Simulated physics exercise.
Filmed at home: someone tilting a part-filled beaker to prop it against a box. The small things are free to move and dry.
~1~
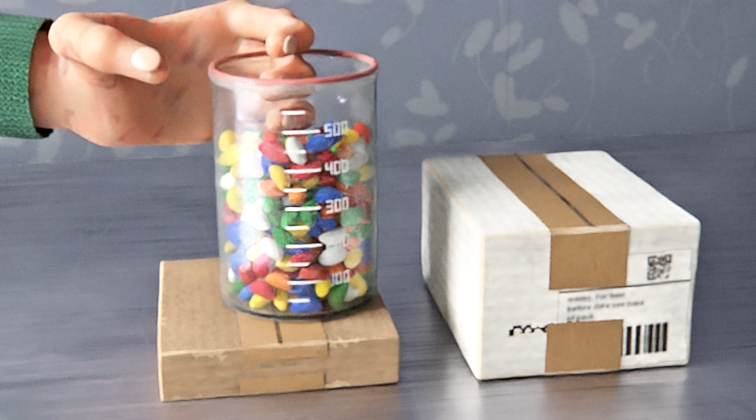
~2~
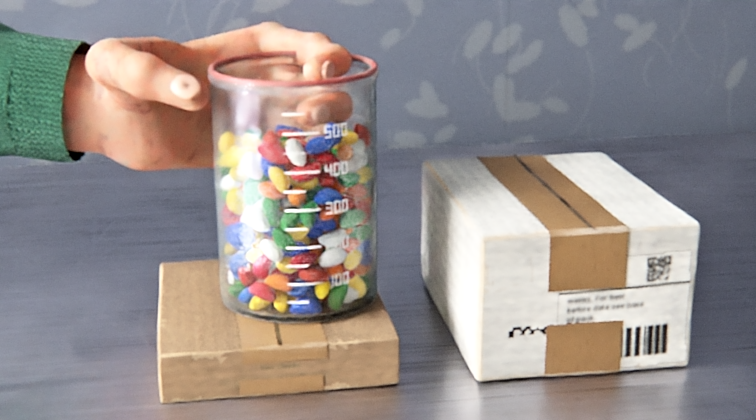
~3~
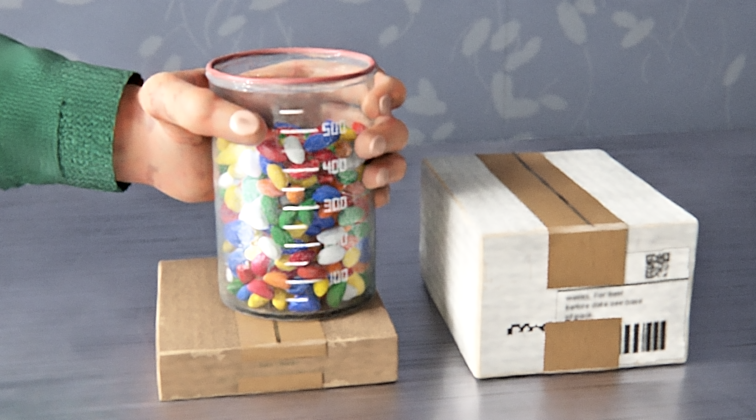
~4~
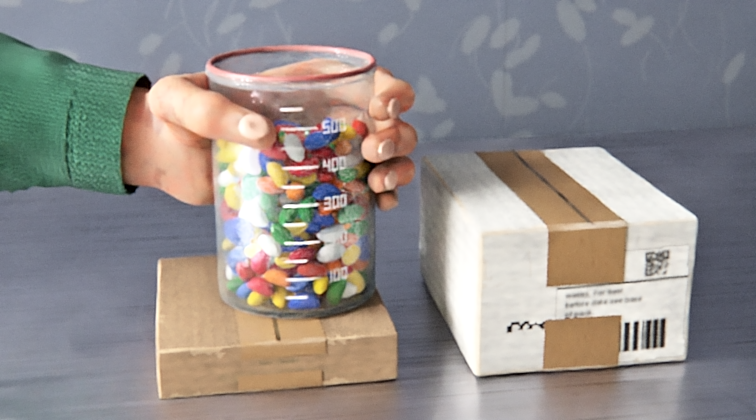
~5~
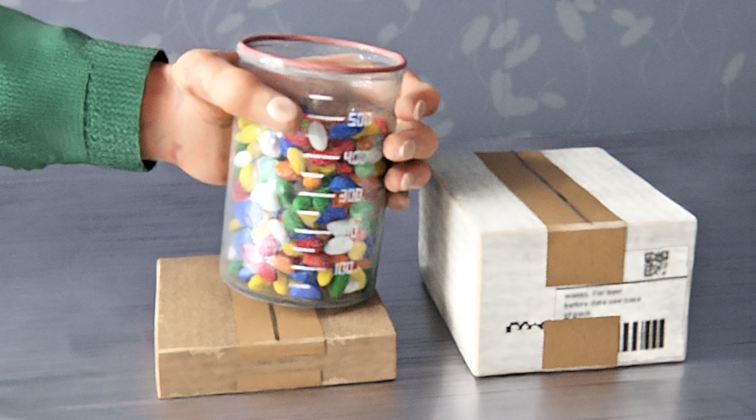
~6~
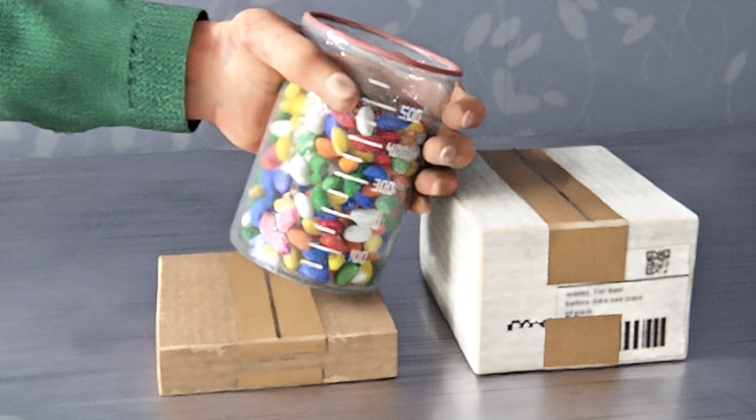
On a grey tabletop beside a white taped box, a hand in a green sleeve grips a clear beaker of colourful jelly beans standing on a small brown box, then lifts it slightly and tilts it to the right.
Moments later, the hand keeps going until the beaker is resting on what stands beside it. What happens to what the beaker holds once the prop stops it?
What the beaker holds remains in it.
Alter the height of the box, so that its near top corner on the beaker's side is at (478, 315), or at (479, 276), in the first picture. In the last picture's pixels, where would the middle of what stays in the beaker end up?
Around (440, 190) in the first case, around (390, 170) in the second.
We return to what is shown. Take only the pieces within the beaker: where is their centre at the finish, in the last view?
Roughly (363, 173).
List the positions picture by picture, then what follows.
Beaker (297, 181), three quarters full of jelly beans; box (547, 255), reaching half way up the beaker, in the first frame.
Beaker (297, 182), upright; rim (373, 65); top of the contents (296, 162), in the second frame.
Beaker (295, 180), upright; rim (371, 62); box (545, 253), in the third frame.
Beaker (295, 178), upright; rim (371, 60); top of the contents (294, 157), in the fourth frame.
Beaker (310, 167), leaning 7°; rim (402, 61); box (544, 251), in the fifth frame.
Beaker (344, 152), leaning 21°; rim (456, 69); box (545, 250), reaching half way up the beaker, in the sixth frame.
Then, 0.21 s later than the last frame, the beaker leans 33°; everything is still inside.
Then, 0.39 s later than the last frame, the beaker rests on the box at 35°; everything is still inside.
When it is over, the beaker rests on the box at 35°; everything is still inside.
